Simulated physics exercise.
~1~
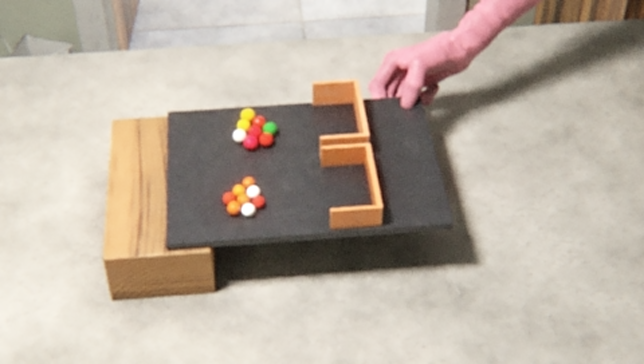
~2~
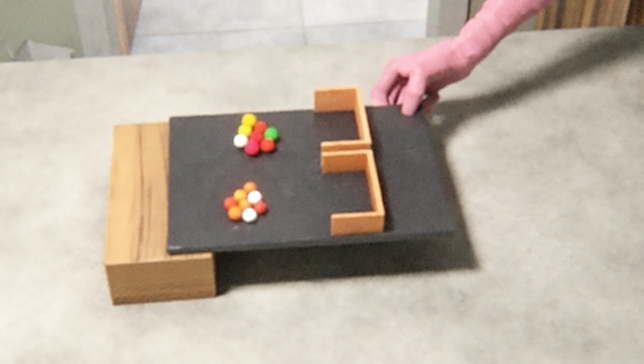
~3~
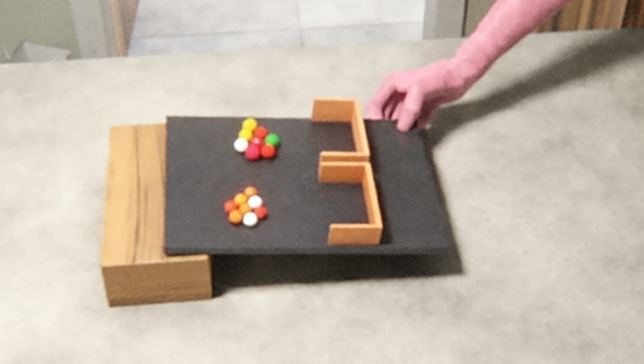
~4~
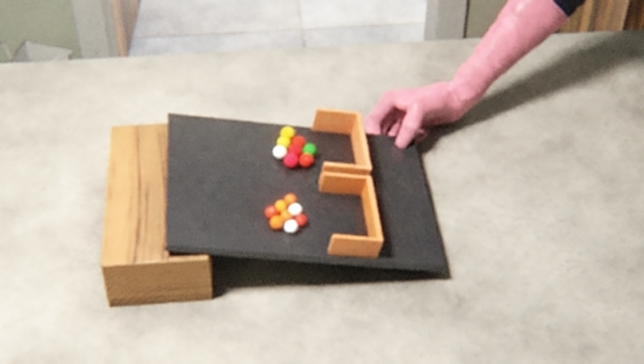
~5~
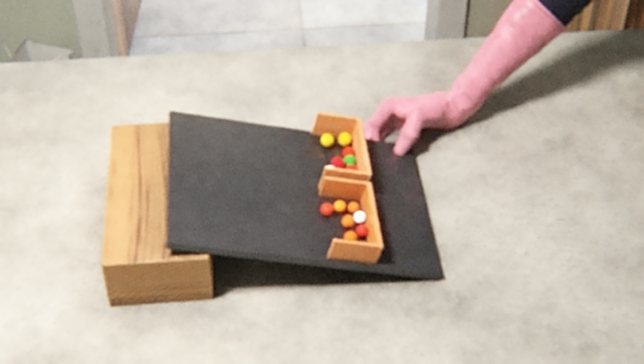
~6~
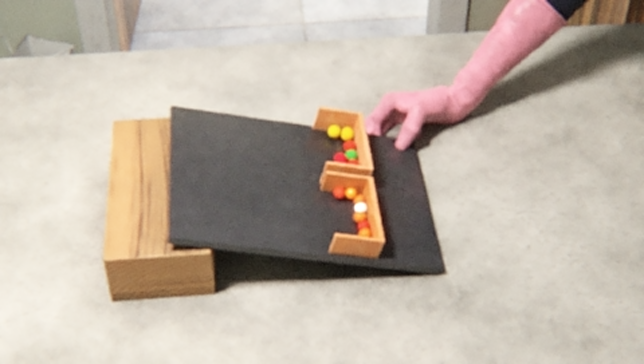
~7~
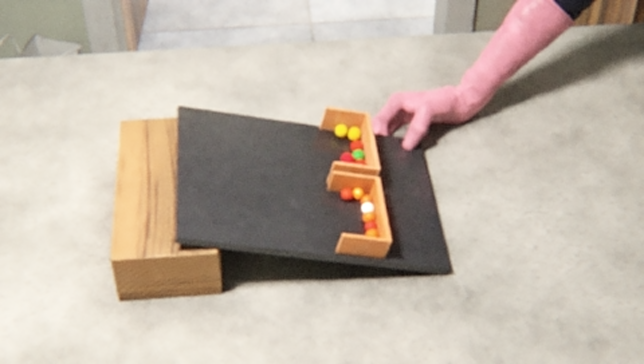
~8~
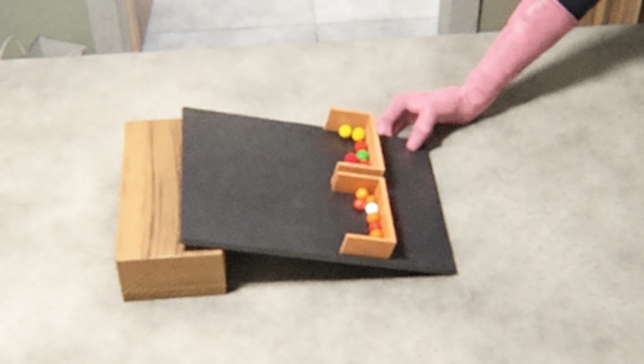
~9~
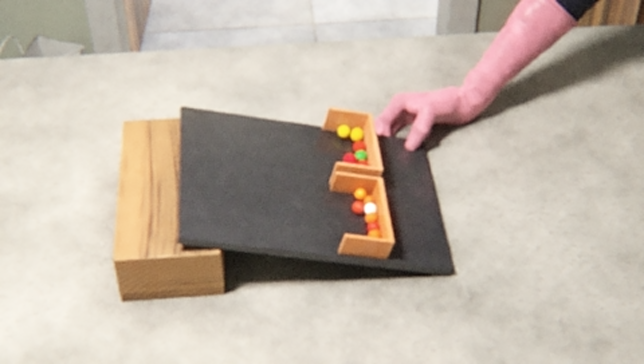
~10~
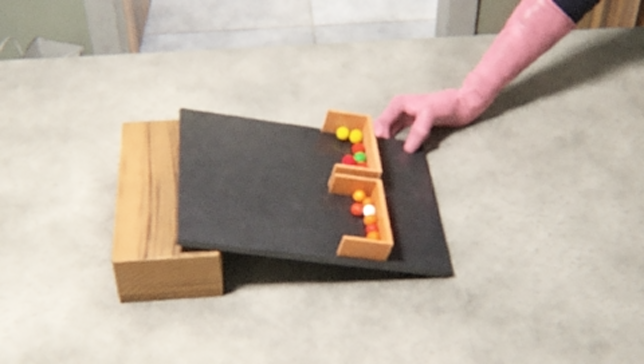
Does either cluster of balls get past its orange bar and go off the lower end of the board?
No, both clusters end up against their bars. The nearer balls and the farther balls are all held on the sloping board.
